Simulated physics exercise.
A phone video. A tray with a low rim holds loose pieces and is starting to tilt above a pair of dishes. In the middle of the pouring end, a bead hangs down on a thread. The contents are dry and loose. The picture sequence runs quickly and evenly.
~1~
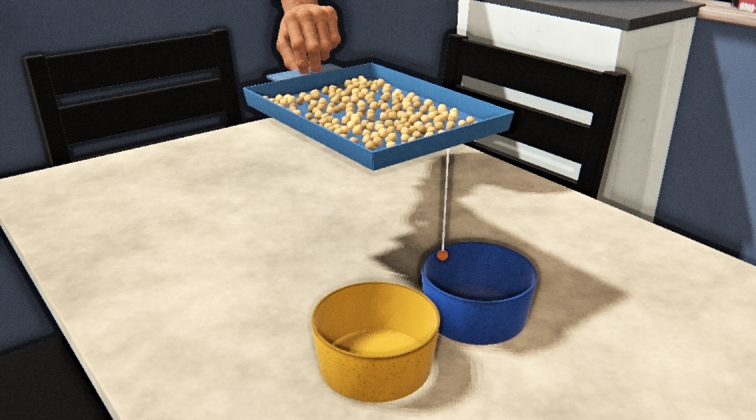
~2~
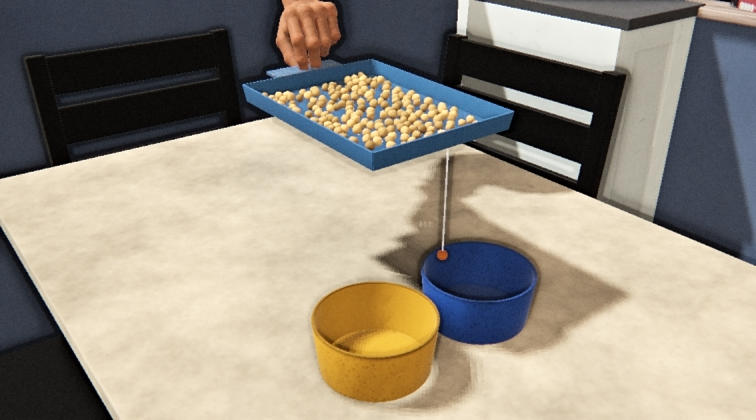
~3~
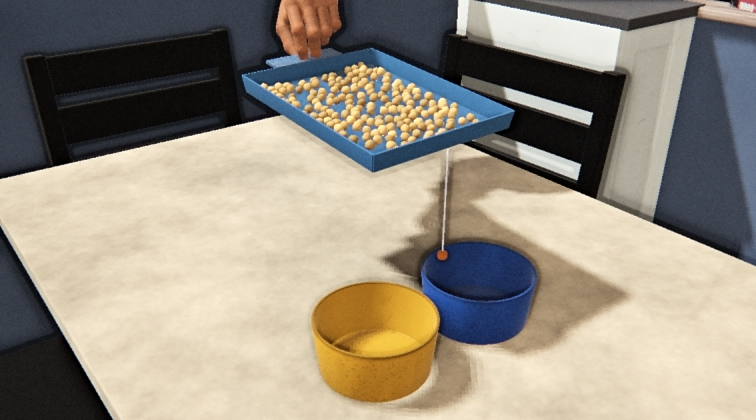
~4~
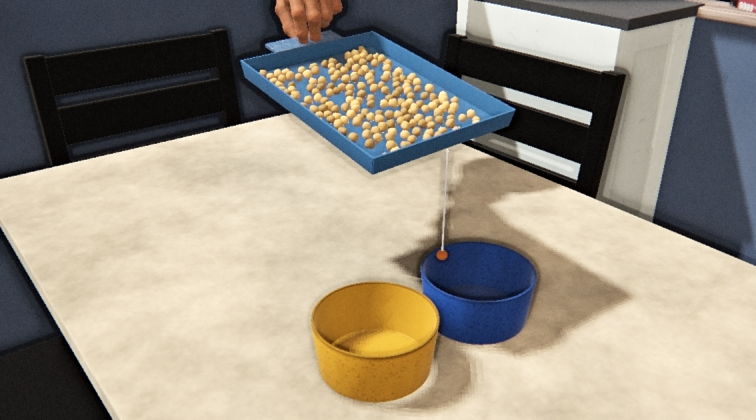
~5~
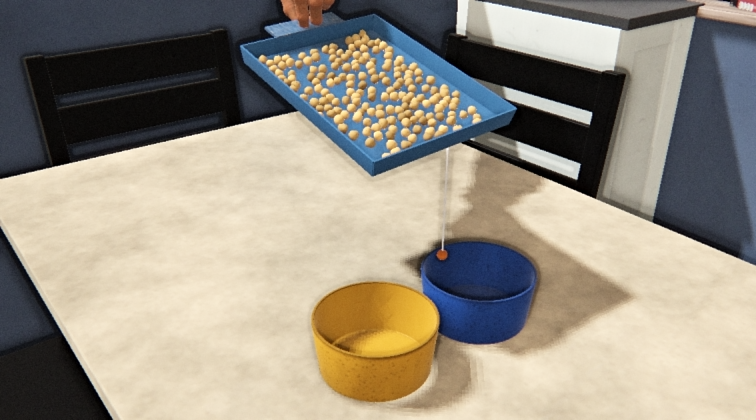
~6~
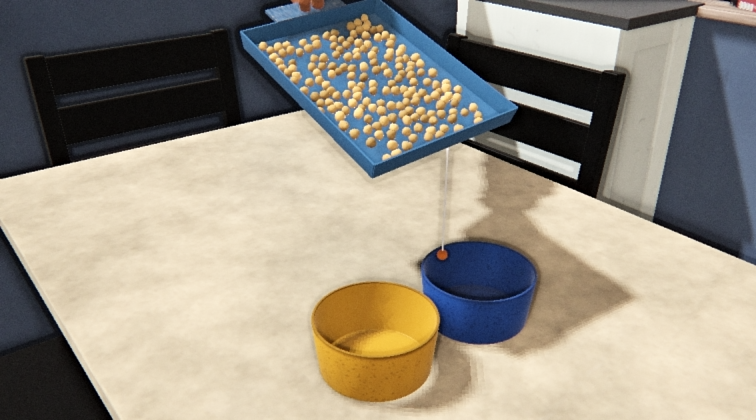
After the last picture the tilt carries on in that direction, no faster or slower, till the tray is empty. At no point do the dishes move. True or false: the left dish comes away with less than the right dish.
False.
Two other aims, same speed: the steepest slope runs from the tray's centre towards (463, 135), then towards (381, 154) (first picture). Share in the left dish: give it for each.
Around 0 per cent first, around 70 per cent next.
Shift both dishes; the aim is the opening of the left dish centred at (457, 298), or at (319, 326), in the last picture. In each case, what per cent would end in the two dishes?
Roughly 60 per cent, then roughly 40 per cent.
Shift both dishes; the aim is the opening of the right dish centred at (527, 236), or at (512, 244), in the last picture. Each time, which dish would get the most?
Try 1 - the dish at left; try 2 - the dish at left.
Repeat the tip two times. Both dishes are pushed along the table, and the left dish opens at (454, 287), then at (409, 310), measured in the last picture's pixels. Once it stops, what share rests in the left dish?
Roughly 50% first, roughly 70% second.
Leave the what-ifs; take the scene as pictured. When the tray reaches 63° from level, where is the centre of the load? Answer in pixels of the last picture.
The middle of the load sits near (408, 112).
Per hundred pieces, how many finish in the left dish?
Roughly 50 %.
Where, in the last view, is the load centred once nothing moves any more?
Roughly at pixel (420, 357).
Soon, tray tipped steeply; nearly all on the tray; a stray few in the air.
A while on, tray tipped right over; nearly all on the tray; a stray few in the left dish; a stray few outside both; a stray few in the air.
Towards the end, tray tipped past a quarter turn; about half in the left dish; a small part in the right dish; about a third outside both.
Finally, tray tipped past a quarter turn; about half in the left dish; a small part in the right dish; about a third outside both.
